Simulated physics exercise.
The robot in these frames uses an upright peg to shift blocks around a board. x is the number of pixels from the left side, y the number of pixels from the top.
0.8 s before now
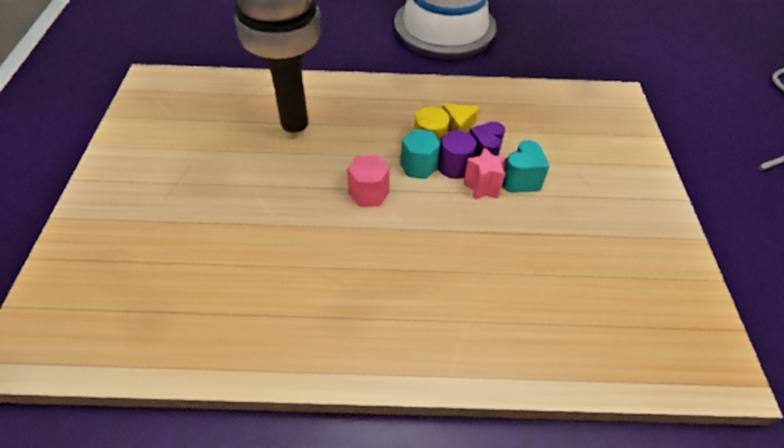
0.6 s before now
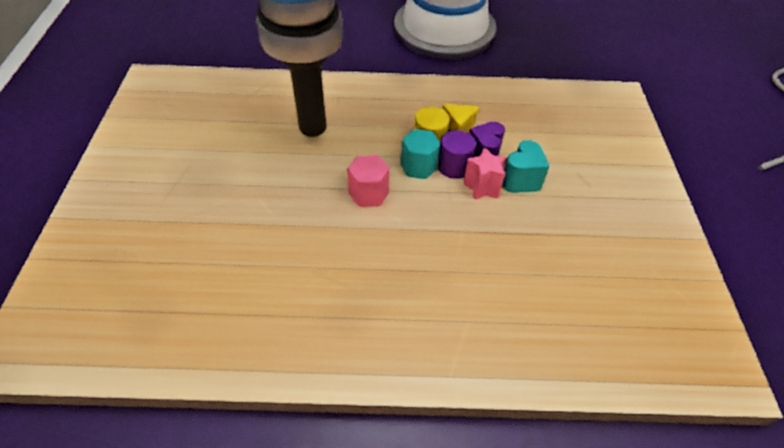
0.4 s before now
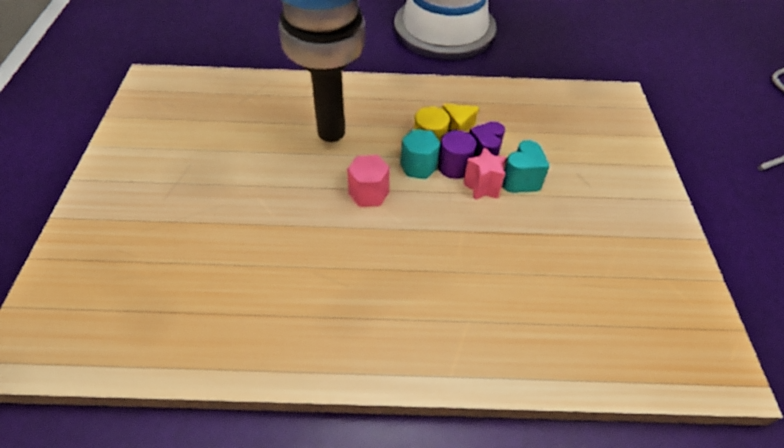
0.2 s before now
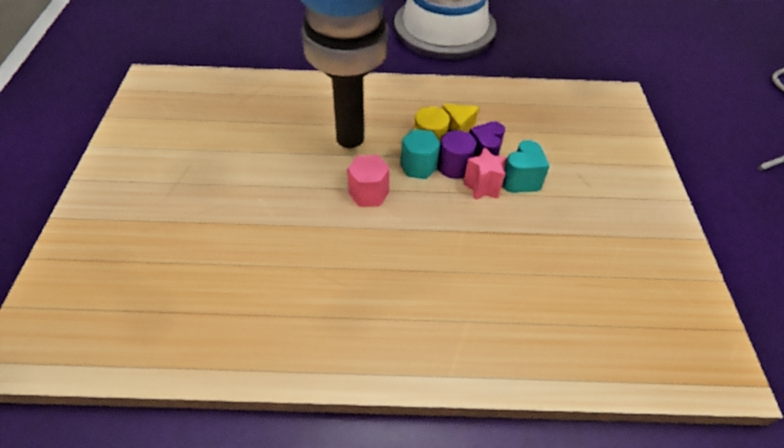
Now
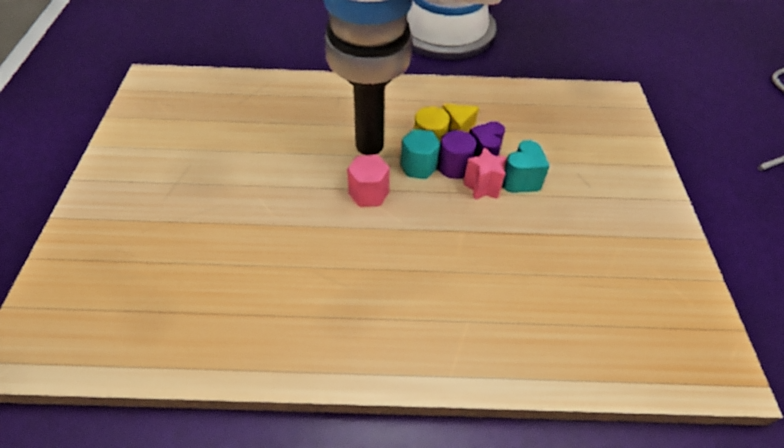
A black upright peg on a robot arm stands over a pale wooden board on a purple surface, seen from above at a fixed angle. A pink hexagonal block sits apart, left of a cluster of yellow, turquoise and purple blocks with a pink star and a turquoise heart. The peg glides steadily rightward and slightly nearer, reaching just behind the pink hexagon, while every block stays still.
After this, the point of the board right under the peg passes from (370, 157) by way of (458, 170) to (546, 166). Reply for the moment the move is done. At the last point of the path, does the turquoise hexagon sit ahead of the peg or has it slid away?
The peg should slip past it.
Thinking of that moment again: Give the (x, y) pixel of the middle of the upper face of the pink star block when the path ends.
The spot you're after is about (517, 181) in the image.
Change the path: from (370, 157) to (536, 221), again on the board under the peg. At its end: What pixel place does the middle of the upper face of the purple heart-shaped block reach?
For the centre of its top, I'd go with (515, 118).
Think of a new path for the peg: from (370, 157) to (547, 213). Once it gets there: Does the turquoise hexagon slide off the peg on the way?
Going by the path, no.
What follows on the original path. One third of the way, peg at (430, 158); turquoise hexagon at (463, 155), turned 30° clockwise; purple cylinder at (499, 149); pink star block at (505, 172), turned 40° clockwise; purple heart-shaped block at (505, 128), turned 40° anticlockwise; turquoise heart-shaped block at (535, 157), turned 20° anticlockwise.
Two thirds of the way, peg at (491, 161); turquoise hexagon at (484, 169), turned 105° clockwise; purple cylinder at (528, 153); pink star block at (517, 181), turned 50° clockwise; purple heart-shaped block at (507, 127), turned 45° anticlockwise; turquoise heart-shaped block at (561, 161), turned 20° anticlockwise.
At the end, peg at (550, 157); turquoise hexagon at (484, 169), turned 105° clockwise; purple cylinder at (584, 158); pink star block at (517, 181), turned 50° clockwise; purple heart-shaped block at (513, 123), turned 70° anticlockwise; turquoise heart-shaped block at (607, 179), turned 25° clockwise.
